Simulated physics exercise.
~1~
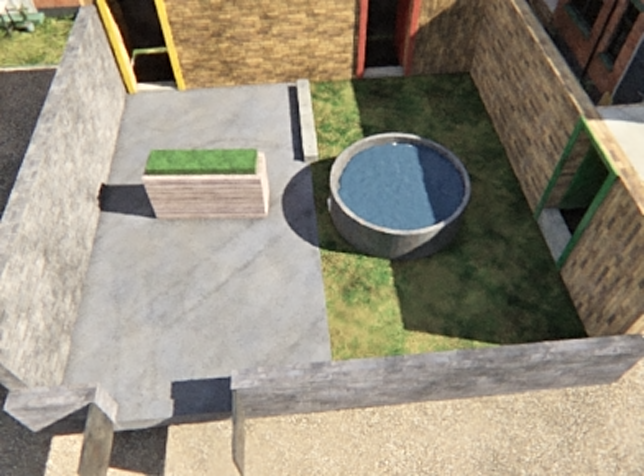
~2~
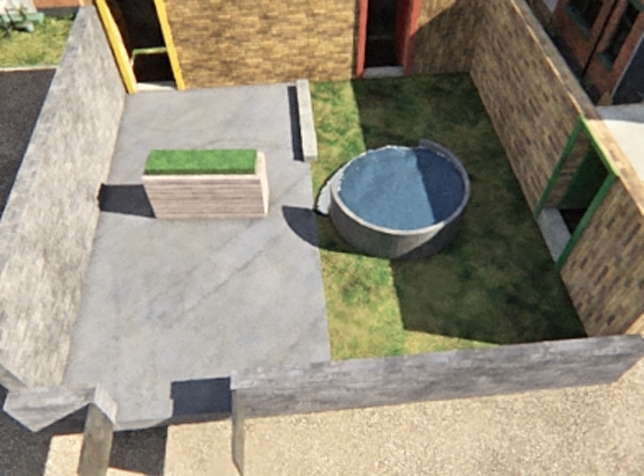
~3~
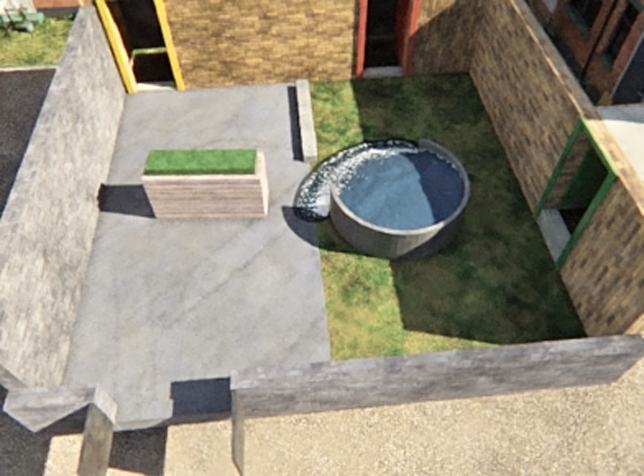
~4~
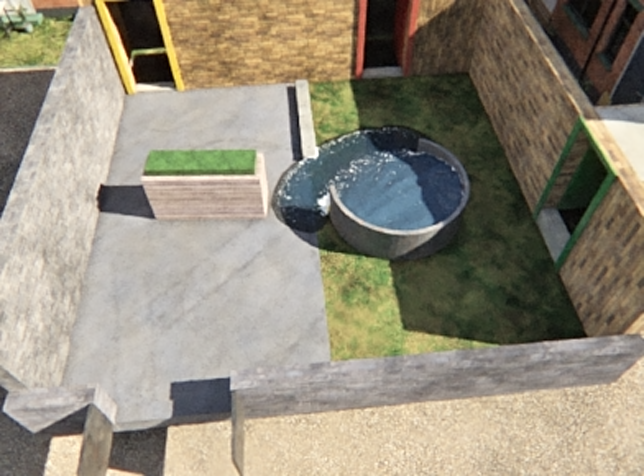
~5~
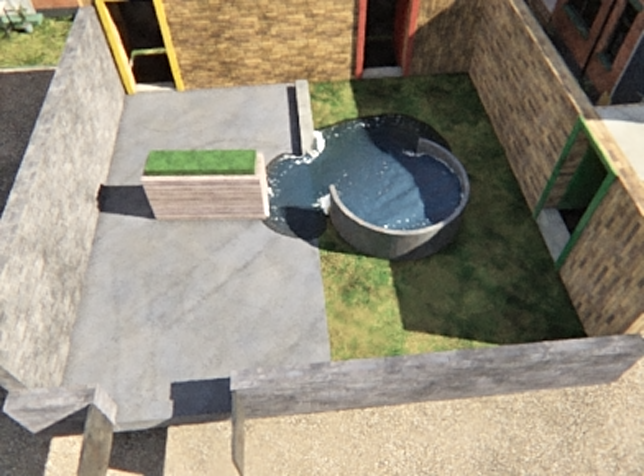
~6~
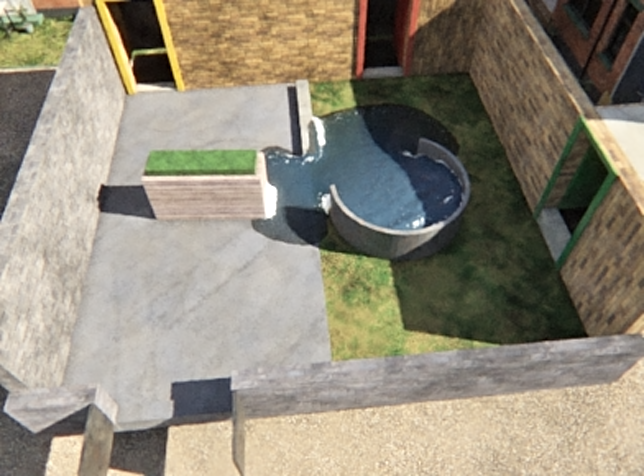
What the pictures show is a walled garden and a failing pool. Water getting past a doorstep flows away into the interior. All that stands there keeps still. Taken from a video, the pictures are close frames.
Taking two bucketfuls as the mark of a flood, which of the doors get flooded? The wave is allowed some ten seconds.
The yellow door gets flooded, the red door gets flooded, the green door stays below the mark.
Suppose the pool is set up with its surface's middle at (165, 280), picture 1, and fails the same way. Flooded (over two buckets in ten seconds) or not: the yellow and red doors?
I'd say yellow door crosses the threshold while red door misses the threshold.
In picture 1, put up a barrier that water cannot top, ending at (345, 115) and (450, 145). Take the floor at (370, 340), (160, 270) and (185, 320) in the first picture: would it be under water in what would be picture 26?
First spared, then spared, then spared.
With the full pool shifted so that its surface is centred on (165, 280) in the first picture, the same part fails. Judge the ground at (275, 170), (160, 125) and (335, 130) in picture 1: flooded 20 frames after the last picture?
In order, the three spots end up untouched, waterlogged and untouched.
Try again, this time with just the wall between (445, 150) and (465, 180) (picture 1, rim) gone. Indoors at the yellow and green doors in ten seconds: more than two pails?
I'd say the yellow one lets in too little, and the green one lets in too little.
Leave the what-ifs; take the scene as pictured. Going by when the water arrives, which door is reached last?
It would be the one in green.
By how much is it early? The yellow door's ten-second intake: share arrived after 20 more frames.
Estimated share: About 15 %.
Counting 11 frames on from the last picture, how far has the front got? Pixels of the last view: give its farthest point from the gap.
Farthest reach: About (121, 118).
A moment on, water covers 30 % of the floor; the yellow door not reached, the red door wet at the sill, nothing in, the green door not reached.
Next, water covers 50 % of the floor; the yellow door not reached, the red door under two buckets in, the green door not reached.
Then, water covers 50 % of the floor; the yellow door under two buckets in, the red door over two buckets in, the green door not reached.
Later, water covers 65 % of the floor; the yellow door over two buckets in, the red door over two buckets in, the green door not reached.
In the end, water covers 90 % of the floor; the yellow door over two buckets in, the red door over two buckets in, the green door wet at the sill, nothing in.
